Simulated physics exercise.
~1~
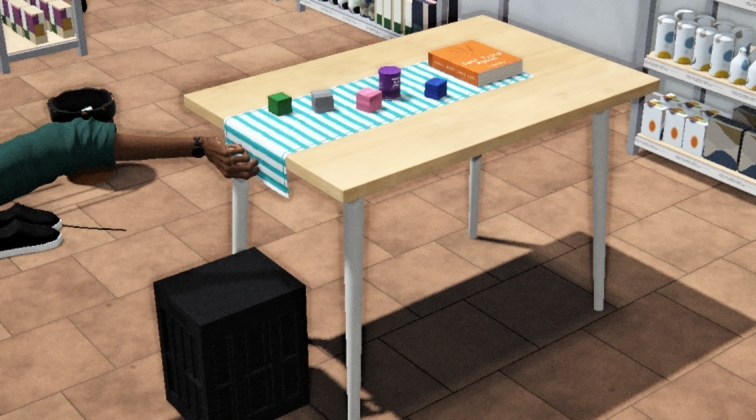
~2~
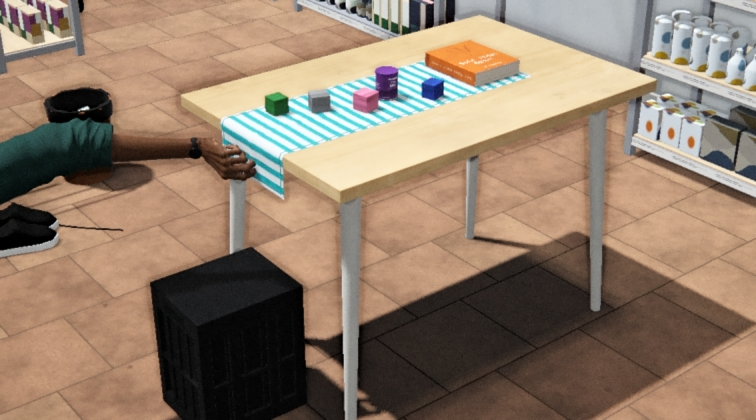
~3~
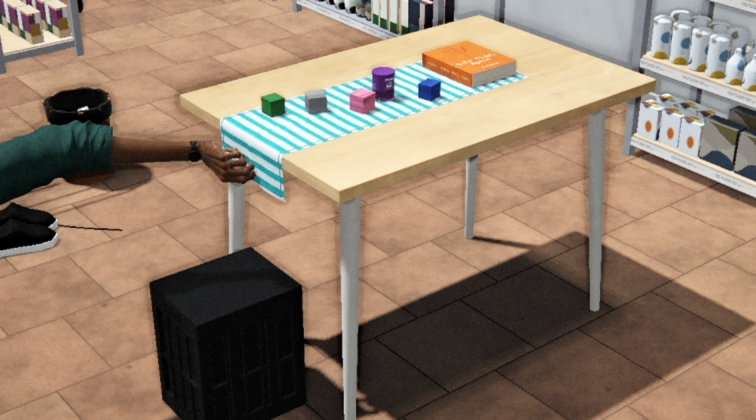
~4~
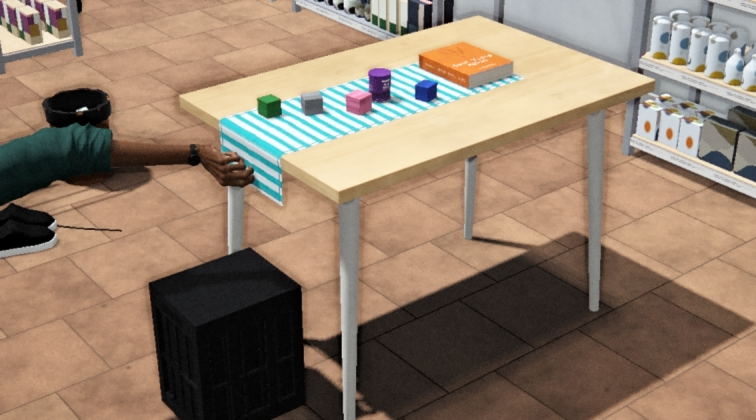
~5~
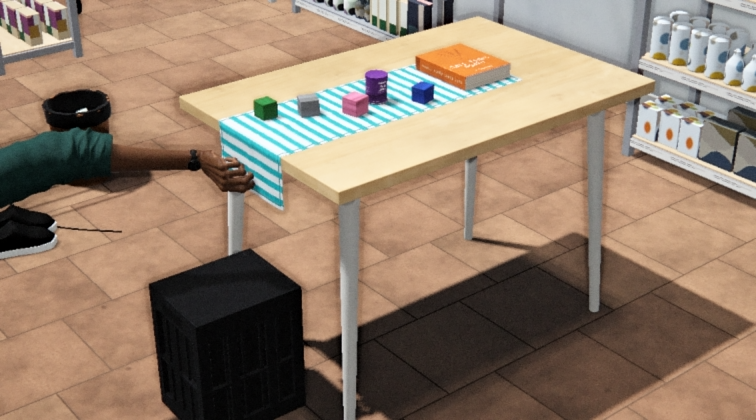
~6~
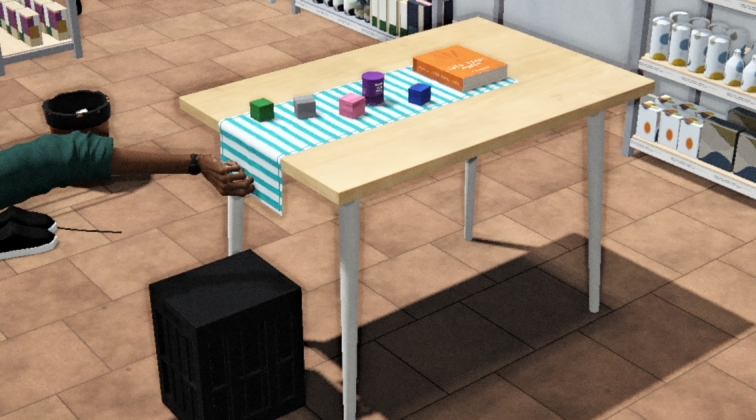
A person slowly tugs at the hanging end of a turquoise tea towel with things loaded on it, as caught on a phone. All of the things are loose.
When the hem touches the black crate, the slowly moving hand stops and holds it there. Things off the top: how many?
Two.
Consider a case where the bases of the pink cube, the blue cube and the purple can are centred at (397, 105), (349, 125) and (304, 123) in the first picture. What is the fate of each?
As for the pink cube, it holds its spot; the blue cube, it leaves the top; the purple can, it leaves the top.
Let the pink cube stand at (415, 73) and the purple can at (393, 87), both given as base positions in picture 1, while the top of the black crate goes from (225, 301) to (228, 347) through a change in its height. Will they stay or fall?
Result: Pink cube still there, purple can still there.
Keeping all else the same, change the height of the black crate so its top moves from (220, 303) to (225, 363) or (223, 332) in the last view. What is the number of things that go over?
4 and 3.
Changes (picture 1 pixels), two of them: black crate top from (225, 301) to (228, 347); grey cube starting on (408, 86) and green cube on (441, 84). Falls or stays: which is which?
First the grey cube: It is still up there. Then the green cube: It is still up there.
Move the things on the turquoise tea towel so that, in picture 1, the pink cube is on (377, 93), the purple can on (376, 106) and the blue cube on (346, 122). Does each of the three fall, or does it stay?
Note - pink cube retained, purple can retained, blue cube lost.
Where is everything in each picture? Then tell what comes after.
Hem (288, 198); green cube (280, 96); grey cube (322, 93); pink cube (369, 92); purple can (390, 70); blue cube (436, 81); top of the crate (225, 301), in the first picture.
Hem (283, 199); green cube (276, 96), in the second picture.
Hem (285, 202); grey cube (316, 94), in the third picture.
Hem (282, 206); pink cube (359, 94); top of the crate (220, 301), in the fourth picture.
Hem (284, 211); purple can (376, 74), in the fifth picture.
Hem (282, 216); green cube (261, 102); grey cube (304, 99); pink cube (352, 97); purple can (373, 75); blue cube (420, 87), in the sixth picture.
A little later, hem near (254, 253); green cube gone.
Next, hem on the crate; green cube and grey cube gone.
When it is over, hem on the crate; green cube and grey cube gone. The table loses two.
